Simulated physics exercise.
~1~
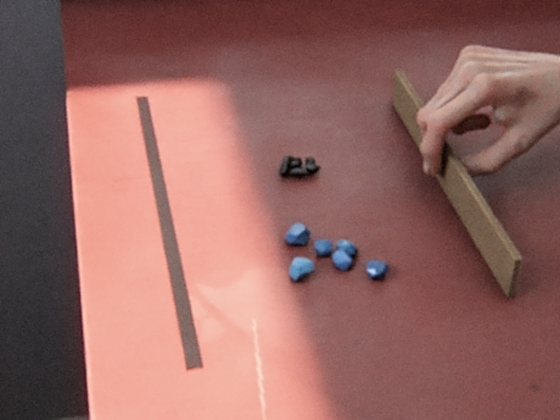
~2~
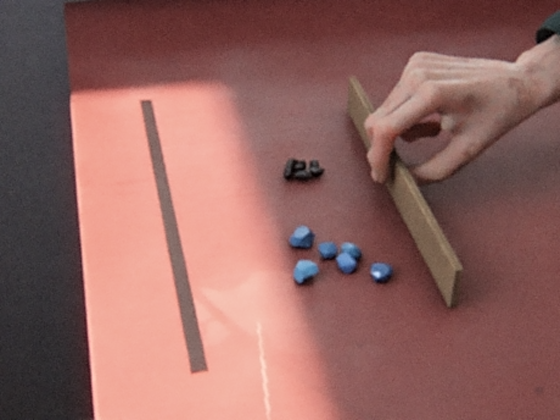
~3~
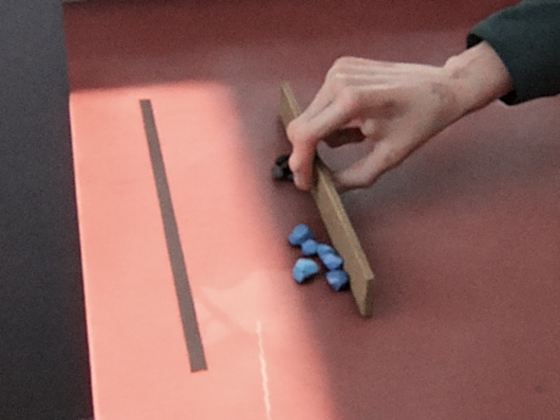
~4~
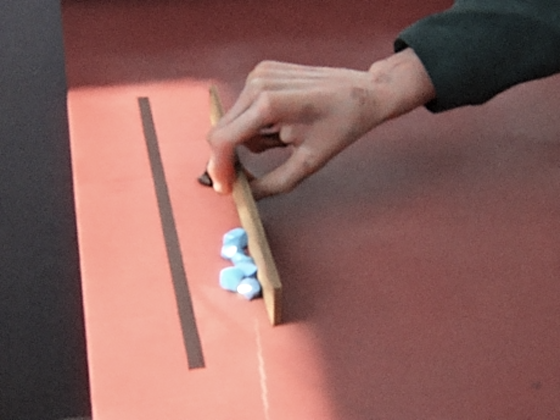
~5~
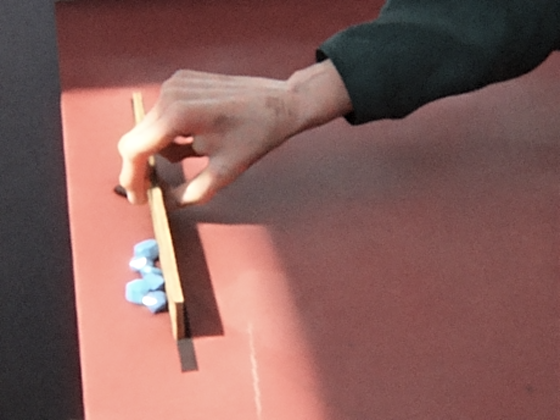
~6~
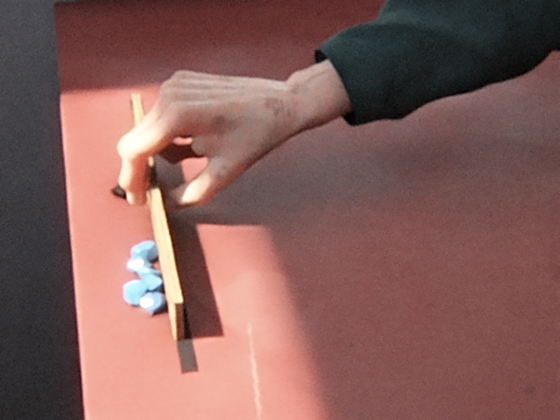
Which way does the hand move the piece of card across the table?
The hand slides the card to the left, toward the strip of dark tape.
